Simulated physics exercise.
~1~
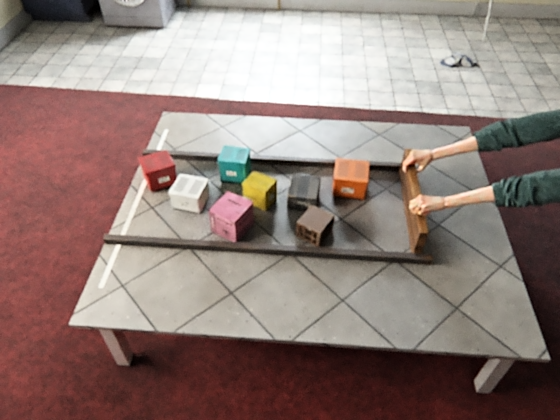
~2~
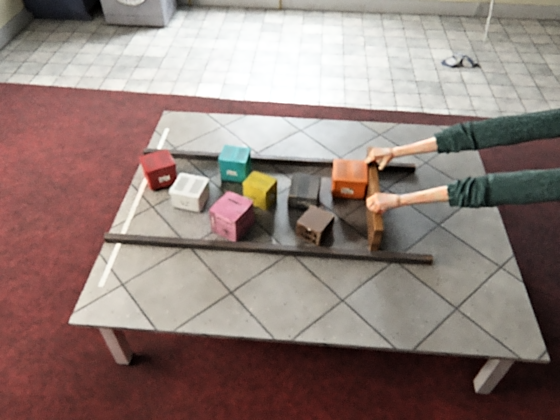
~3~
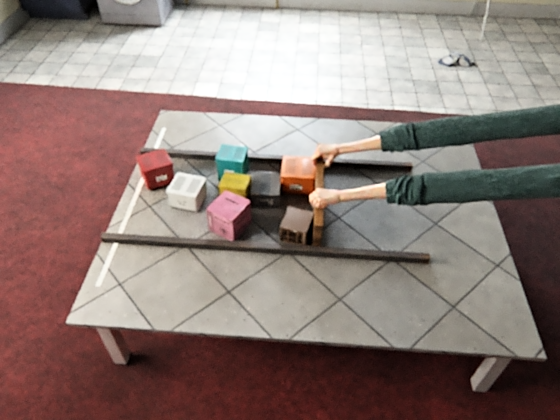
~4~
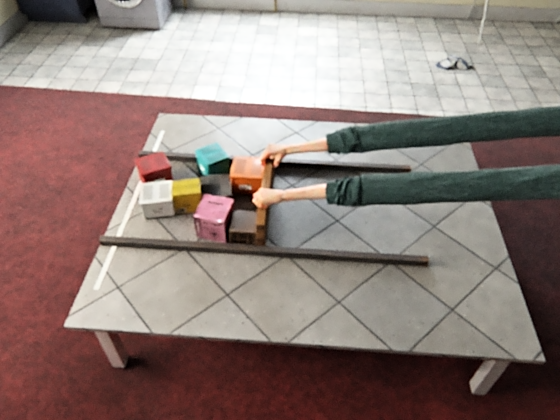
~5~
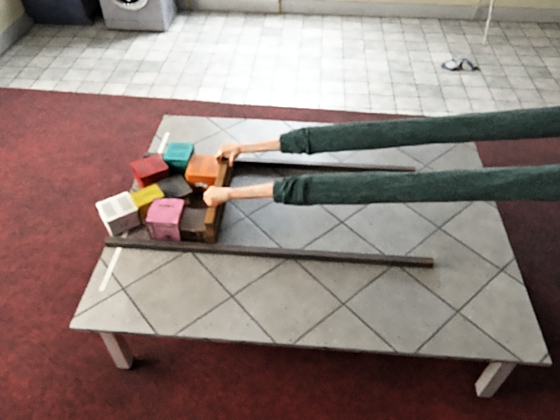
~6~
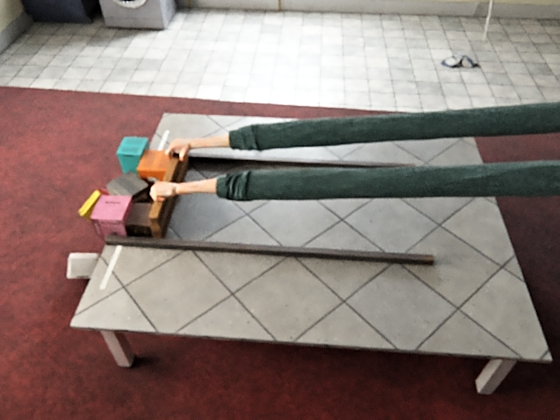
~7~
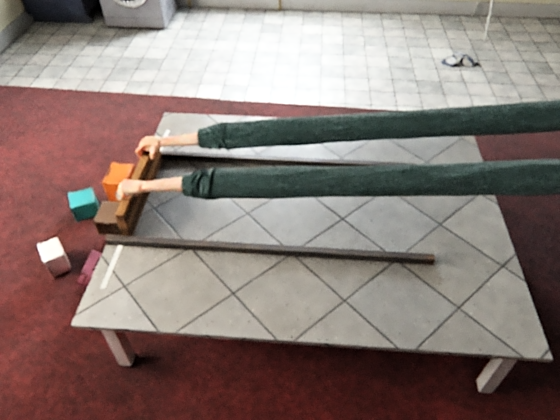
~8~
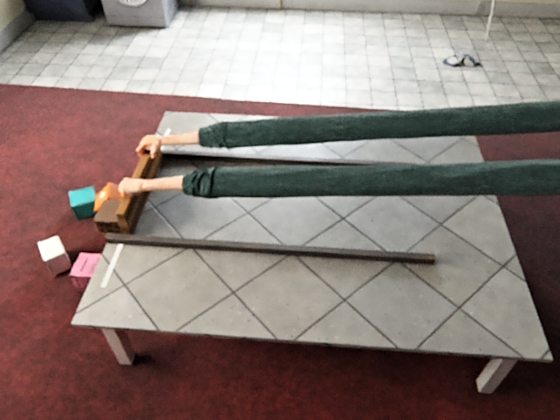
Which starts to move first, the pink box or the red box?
The pink box starts to move first, pushed left with the gathering group. The red box near the tape only starts to move later, when boxes are already going over the edge.
A wooden plank, held upright by two hands in green sleeves, slides left across a tiled table between two dark rails toward a cluster of coloured boxes. It meets the orange box, then the brown one, and gathers the grey, yellow, pink, turquoise and white boxes into a crowded group. The group presses past the tape, catching the red box too, and boxes start dropping off the left edge. The plank stops near the tape as the orange box tips over the edge. Turquoise, white and pink boxes lie on the red carpet, while the brown one stays at the brink.
